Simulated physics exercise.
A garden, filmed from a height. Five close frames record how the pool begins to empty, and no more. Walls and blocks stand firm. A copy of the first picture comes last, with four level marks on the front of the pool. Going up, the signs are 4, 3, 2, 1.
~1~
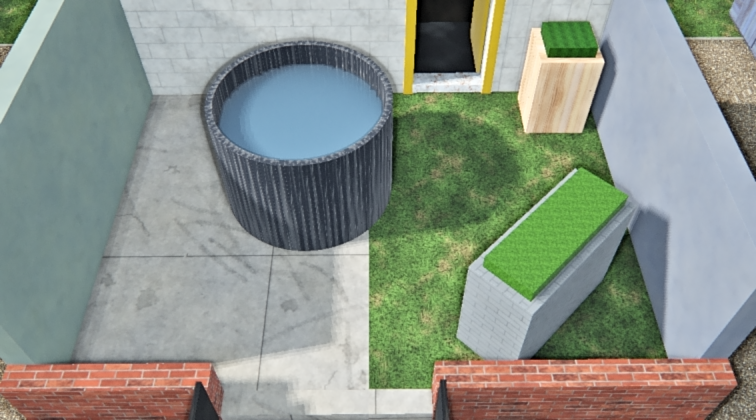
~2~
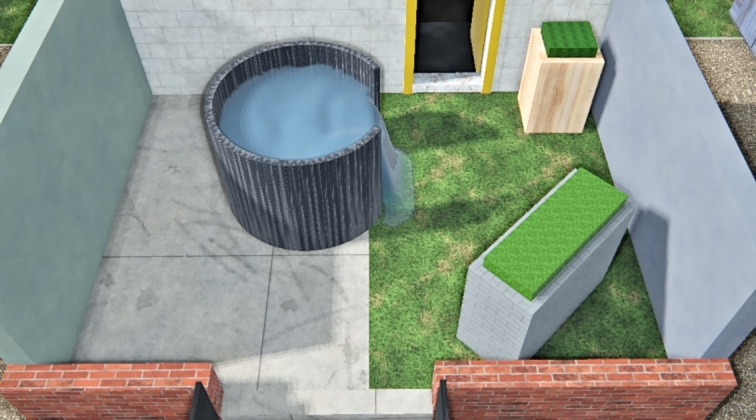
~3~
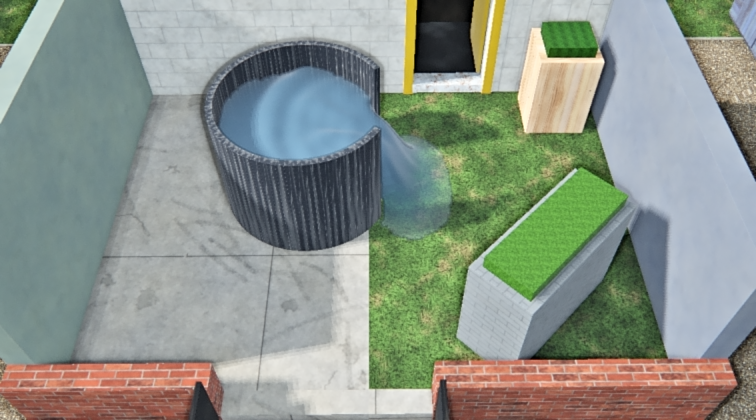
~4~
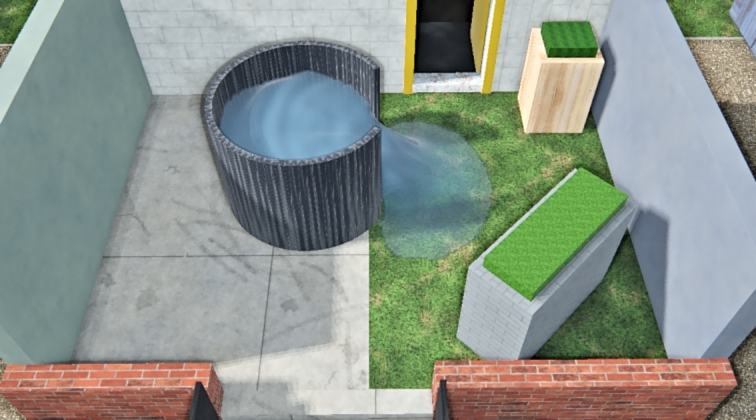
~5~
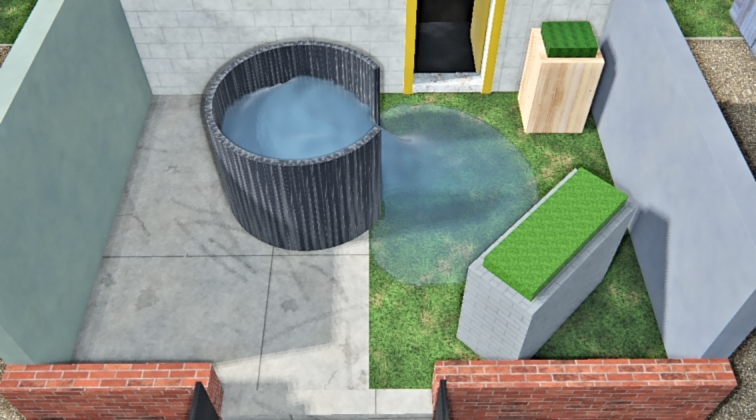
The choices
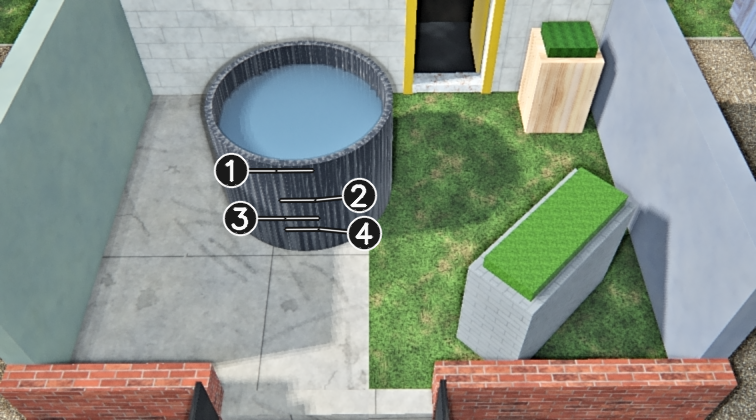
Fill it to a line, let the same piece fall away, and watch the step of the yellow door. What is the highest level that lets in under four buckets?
Take 2.
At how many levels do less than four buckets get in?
Three.
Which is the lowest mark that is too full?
1 it is.
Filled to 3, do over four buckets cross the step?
No, not at all.
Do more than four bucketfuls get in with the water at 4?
No, not at all.
On the marked copy, 1 at (294, 170); 2 at (298, 200); 3 at (301, 218); 4 at (302, 229); from the bottom up 4, 3, 2, 1.
For mark 1, about 13 bucketfuls get in.
For mark 2, a bucket or two gets in.
For mark 3, nothing gets over.
For mark 4, nothing gets over.
